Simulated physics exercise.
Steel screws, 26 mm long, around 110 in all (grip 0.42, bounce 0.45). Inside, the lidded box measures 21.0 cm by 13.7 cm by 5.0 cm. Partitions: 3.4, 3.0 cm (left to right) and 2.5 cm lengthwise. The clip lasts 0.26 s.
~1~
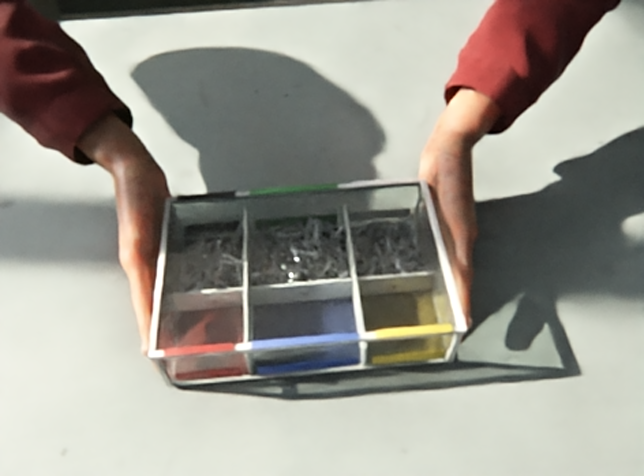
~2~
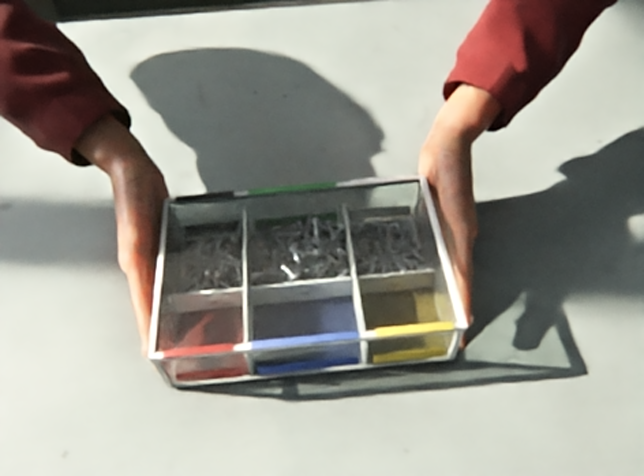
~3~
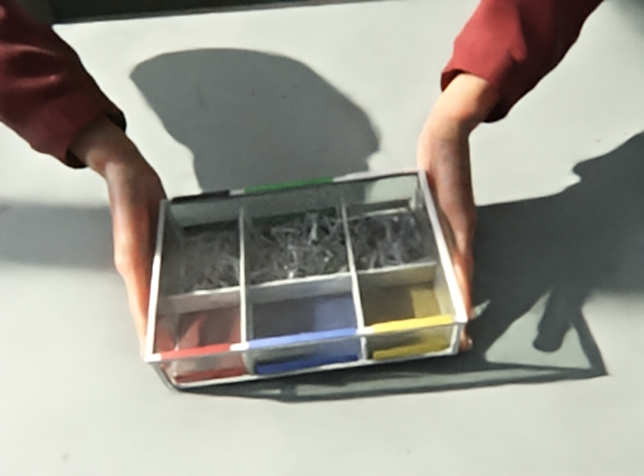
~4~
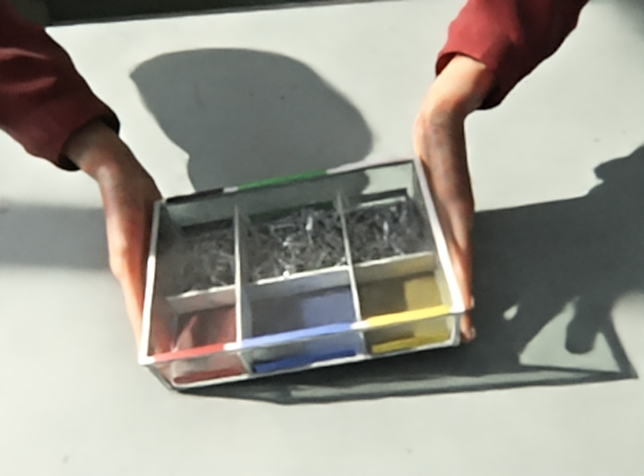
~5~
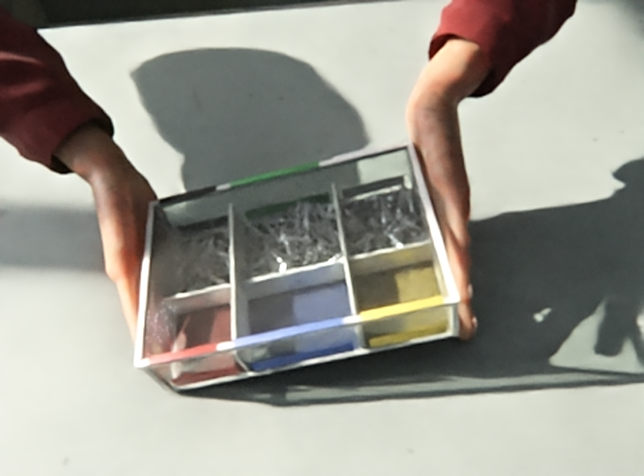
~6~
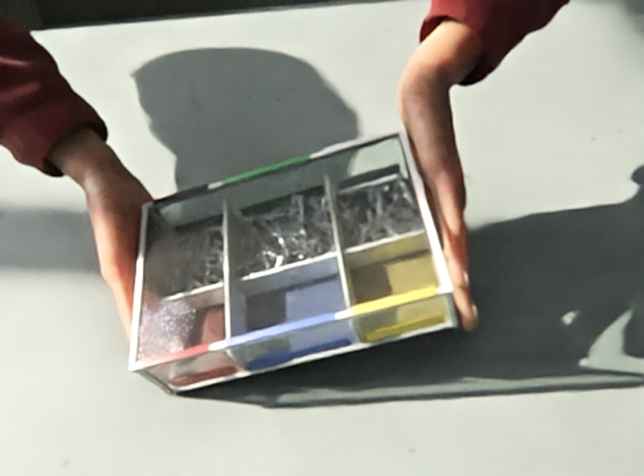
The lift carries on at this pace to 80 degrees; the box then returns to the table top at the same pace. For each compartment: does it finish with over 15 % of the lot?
Red: Below, blue: Below, green: Above, yellow: Below, white: Above, black: Above.
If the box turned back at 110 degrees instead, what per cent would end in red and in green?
Red 20; green 40.
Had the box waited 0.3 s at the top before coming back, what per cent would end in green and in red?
Then: Green 40, red 10.
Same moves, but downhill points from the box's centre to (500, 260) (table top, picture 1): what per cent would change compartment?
Some 20 per cent.
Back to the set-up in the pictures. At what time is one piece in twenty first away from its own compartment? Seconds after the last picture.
Near 0.90 s.
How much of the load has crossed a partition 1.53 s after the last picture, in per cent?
About 15 per cent.
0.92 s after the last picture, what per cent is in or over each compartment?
Red 0; blue 0; green 50; yellow 0; white 25; black 25.
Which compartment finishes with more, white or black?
It is the black one.
Then, 0.92 s after the last picture, tilt 80 degrees; green 50 %, white 25 %, black 25 %.
Then, 1.53 s after the last picture, tilt 35 degrees; red 5 %, green 45 %, white 20 %, black 30 %.
Then, 2.19 s after the last picture, tilt 0 degrees; red 5 %, green 45 %, white 20 %, black 30 %.
In the end, red 5 %, blue 0 %, green 45 %, yellow 0 %, white 20 %, black 30 %.
